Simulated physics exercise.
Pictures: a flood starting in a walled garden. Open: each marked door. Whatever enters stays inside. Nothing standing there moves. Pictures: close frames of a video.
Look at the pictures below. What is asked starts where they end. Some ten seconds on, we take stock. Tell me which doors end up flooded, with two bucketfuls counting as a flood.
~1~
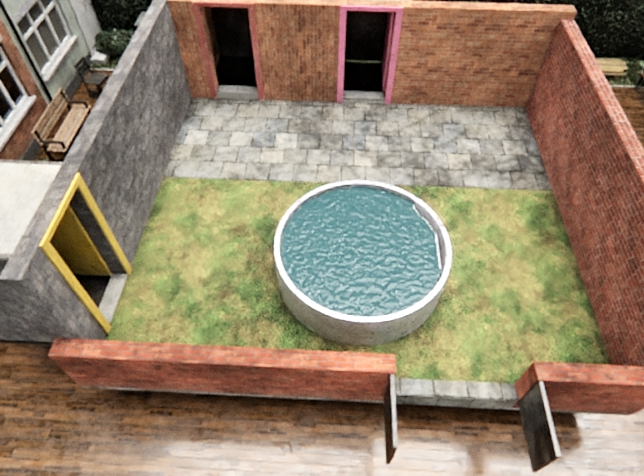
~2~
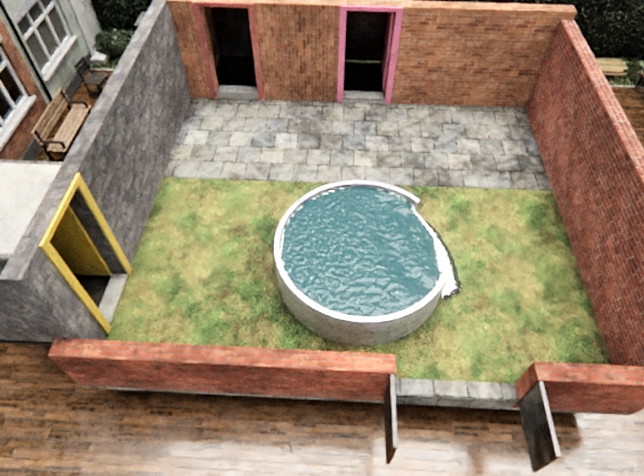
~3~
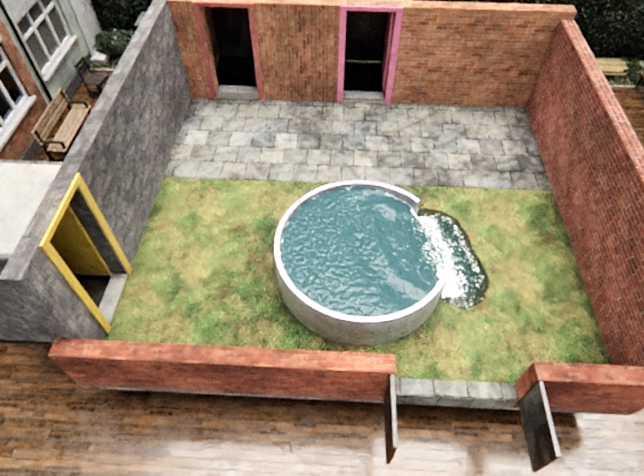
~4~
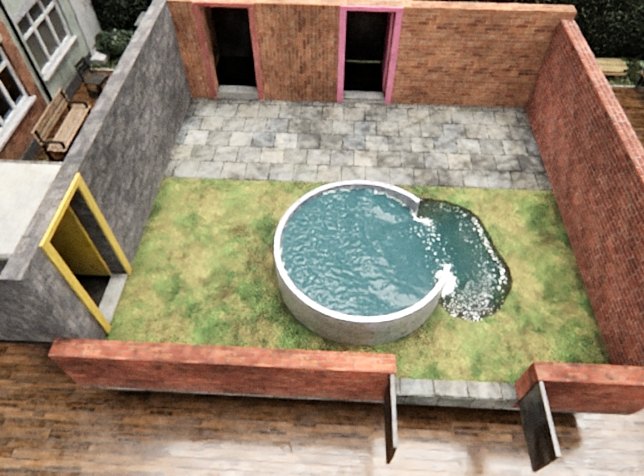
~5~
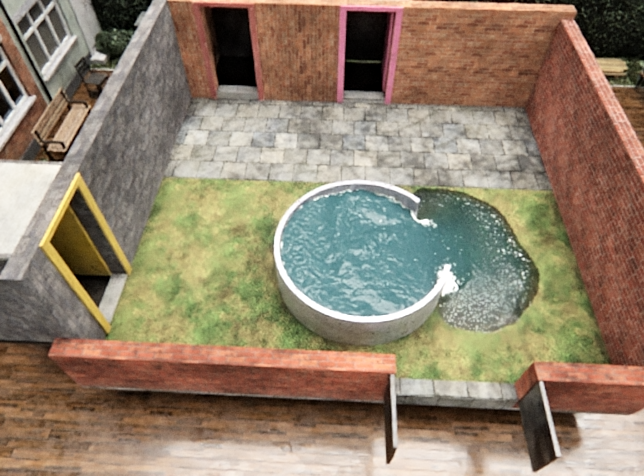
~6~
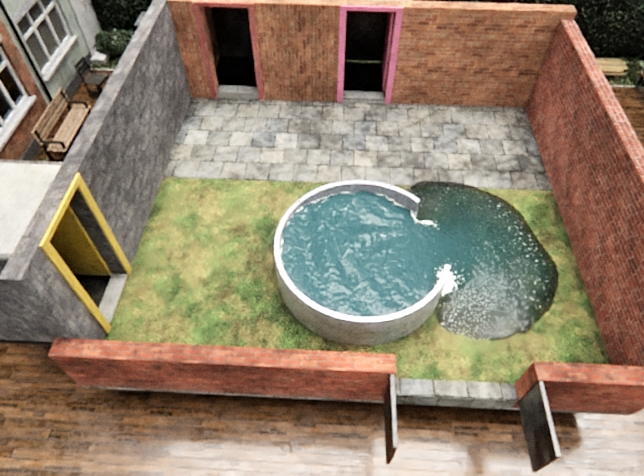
In order: The yellow door keeps to the limit; the pink door keeps to the limit; the red door keeps to the limit.
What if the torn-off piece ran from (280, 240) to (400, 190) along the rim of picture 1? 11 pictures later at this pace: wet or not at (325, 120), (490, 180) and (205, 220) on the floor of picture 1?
The first spot is swamped, the second spared, the third swamped.
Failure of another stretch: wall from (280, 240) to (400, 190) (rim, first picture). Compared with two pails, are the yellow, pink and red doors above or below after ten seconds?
Note: Yellow door crosses the line, pink door crosses the line, red door crosses the line.
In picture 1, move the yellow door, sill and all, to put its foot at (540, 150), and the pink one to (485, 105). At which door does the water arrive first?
Answer: The one in yellow.
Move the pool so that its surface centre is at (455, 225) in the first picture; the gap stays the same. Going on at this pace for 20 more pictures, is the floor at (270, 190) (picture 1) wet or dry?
Outcome at that point: Left alone.
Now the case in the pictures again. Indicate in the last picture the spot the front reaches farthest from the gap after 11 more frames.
The farthest wet point should be near (523, 117).
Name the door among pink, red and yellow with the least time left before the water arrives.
My pick is the pink-painted one.
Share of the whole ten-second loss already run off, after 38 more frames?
Estimate: 40 %.
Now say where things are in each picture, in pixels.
The first frame shows the round pool at (362, 246) is whole and still.
In the second frame, water pours out at (435, 249) and has run to (451, 293).
In the third frame, the front is at a hidden place, out from the gap at (434, 251).
In the fourth frame, the front is at (493, 308), out from the gap at (434, 251).
In the fifth frame, the front is at (532, 290), out from the gap at (434, 251).
In the sixth frame, the front is at (552, 278), out from the gap at (434, 251).
A moment on, water covers 25 % of the floor; the yellow door not reached, the pink door not reached, the red door not reached.
Next, water covers 30 % of the floor; the yellow door not reached, the pink door not reached, the red door not reached.
Then, water covers 40 % of the floor; the yellow door not reached, the pink door not reached, the red door not reached.
Later, water covers 70 % of the floor; the yellow door not reached, the pink door wet at the sill, nothing in, the red door wet at the sill, nothing in.
In the end, water covers 95 % of the floor; the yellow door not reached, the pink door wet at the sill, nothing in, the red door wet at the sill, nothing in.
